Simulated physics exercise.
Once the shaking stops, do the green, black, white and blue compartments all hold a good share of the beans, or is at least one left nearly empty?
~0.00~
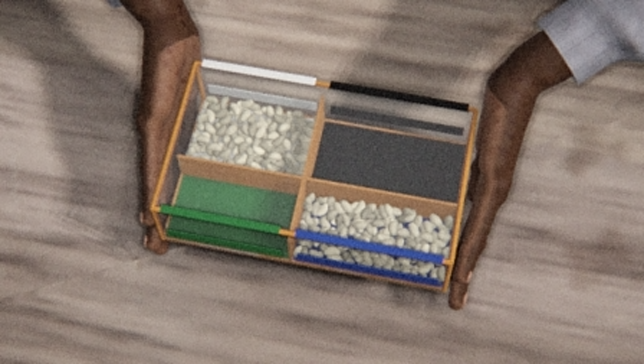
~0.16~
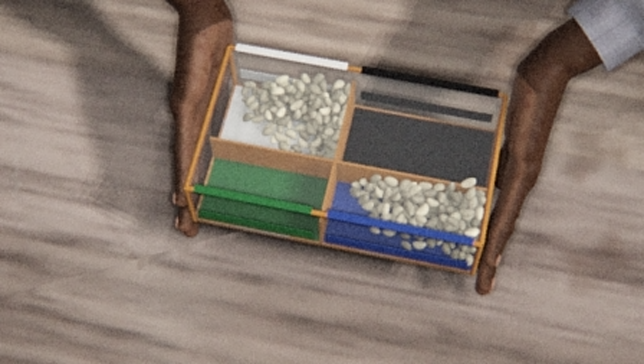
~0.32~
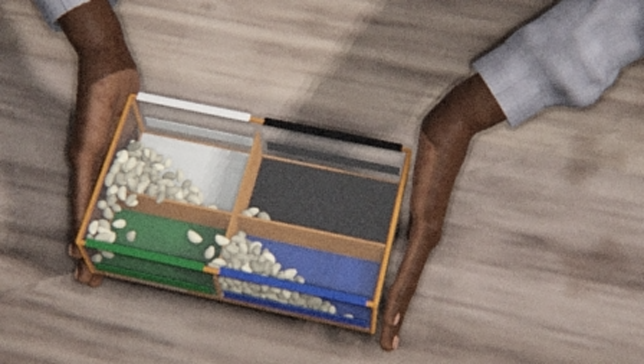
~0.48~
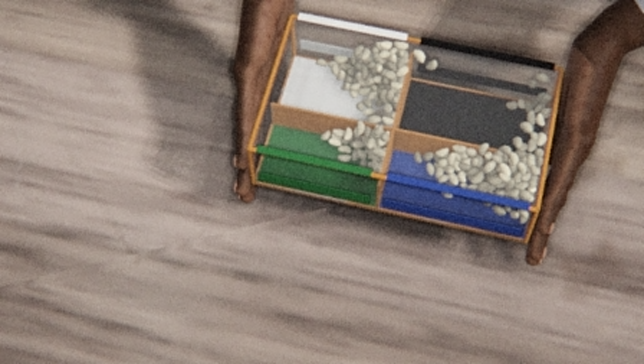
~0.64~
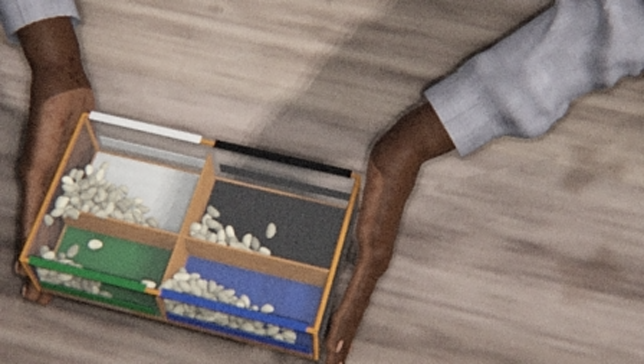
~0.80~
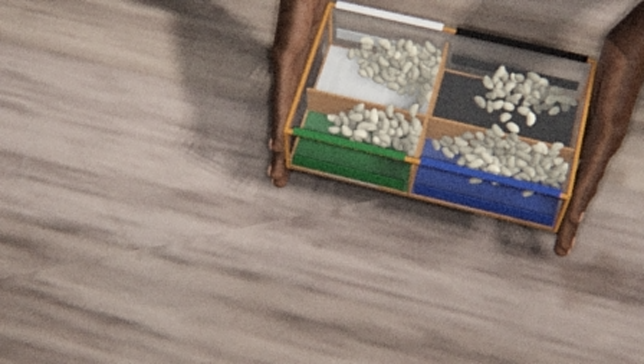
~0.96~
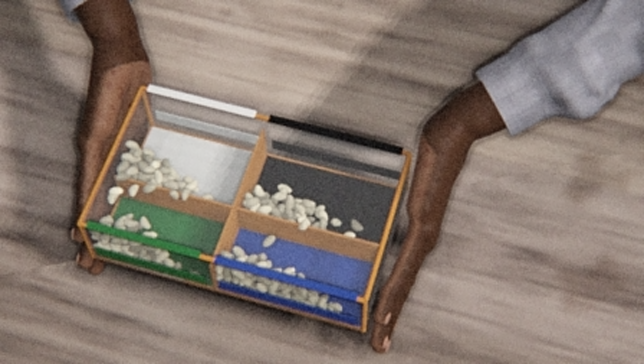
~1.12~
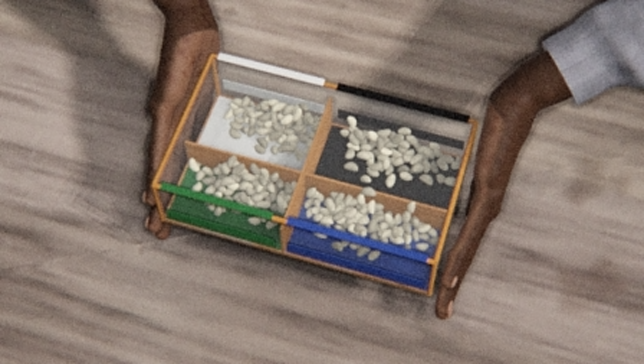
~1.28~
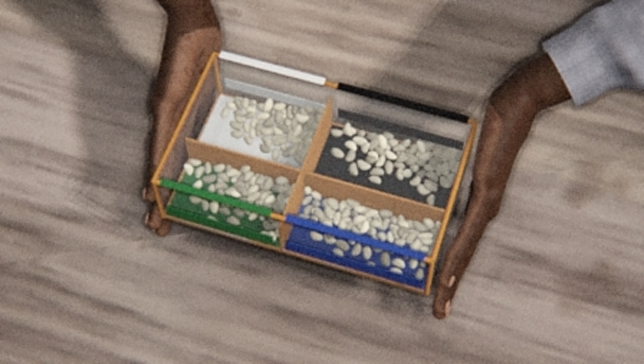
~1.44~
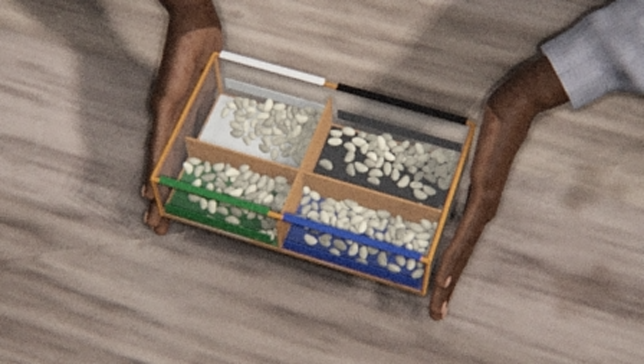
All four compartments hold a good share of the beans, including the green and black ones that started out empty.
